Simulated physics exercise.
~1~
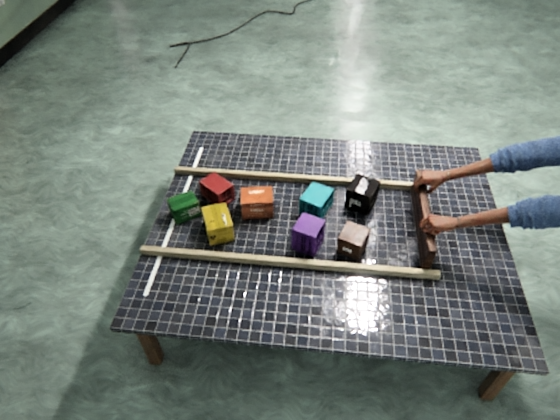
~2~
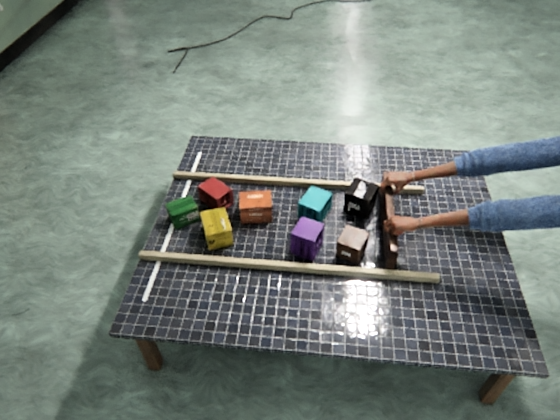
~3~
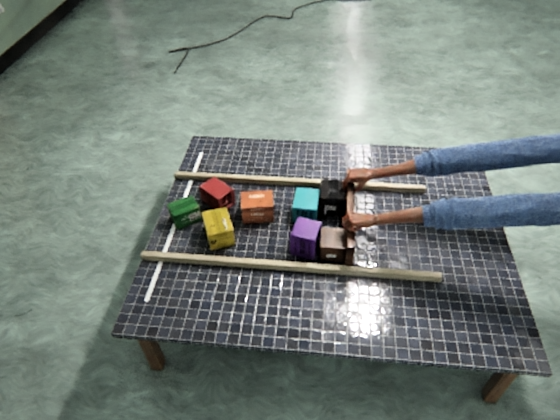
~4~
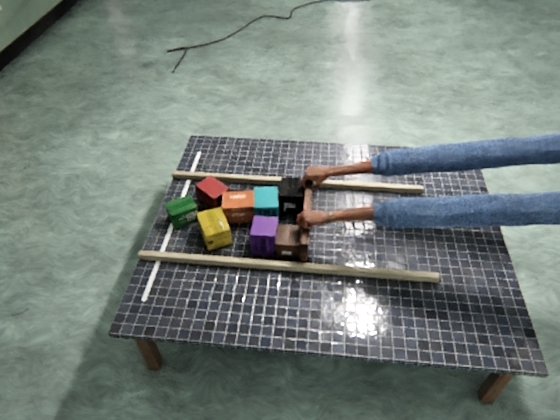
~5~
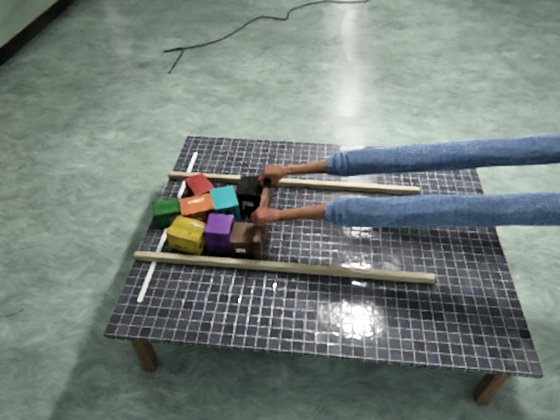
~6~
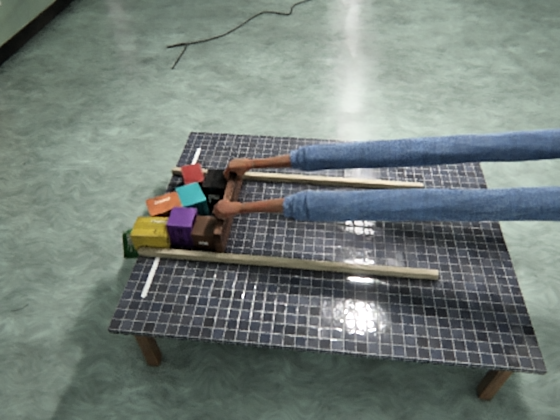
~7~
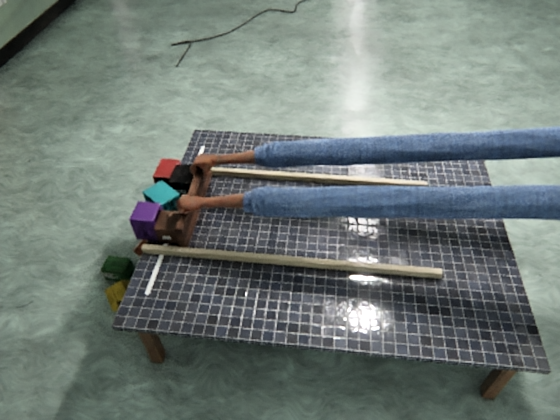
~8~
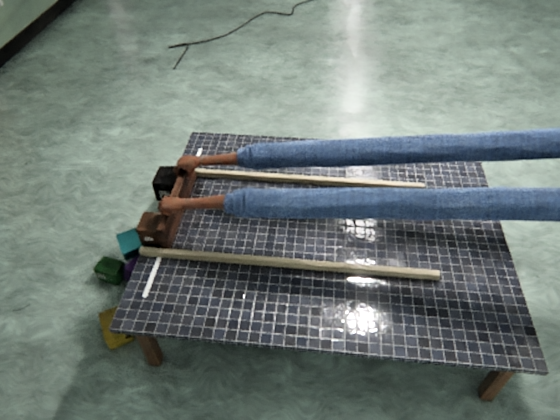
At first, eight colourful boxes stand scattered between two wooden strips on a low tiled platform, while two hands hold a plank upright behind them at the right. The hands slide the plank left, and it gathers the brown and black boxes, then the turquoise and purple ones. The growing cluster presses into the orange, yellow, red and green boxes and carries them past the white tape. Green and yellow drop off the left edge, and others follow. Finally the plank stops near the tape, with only the black and brown boxes still up against it.
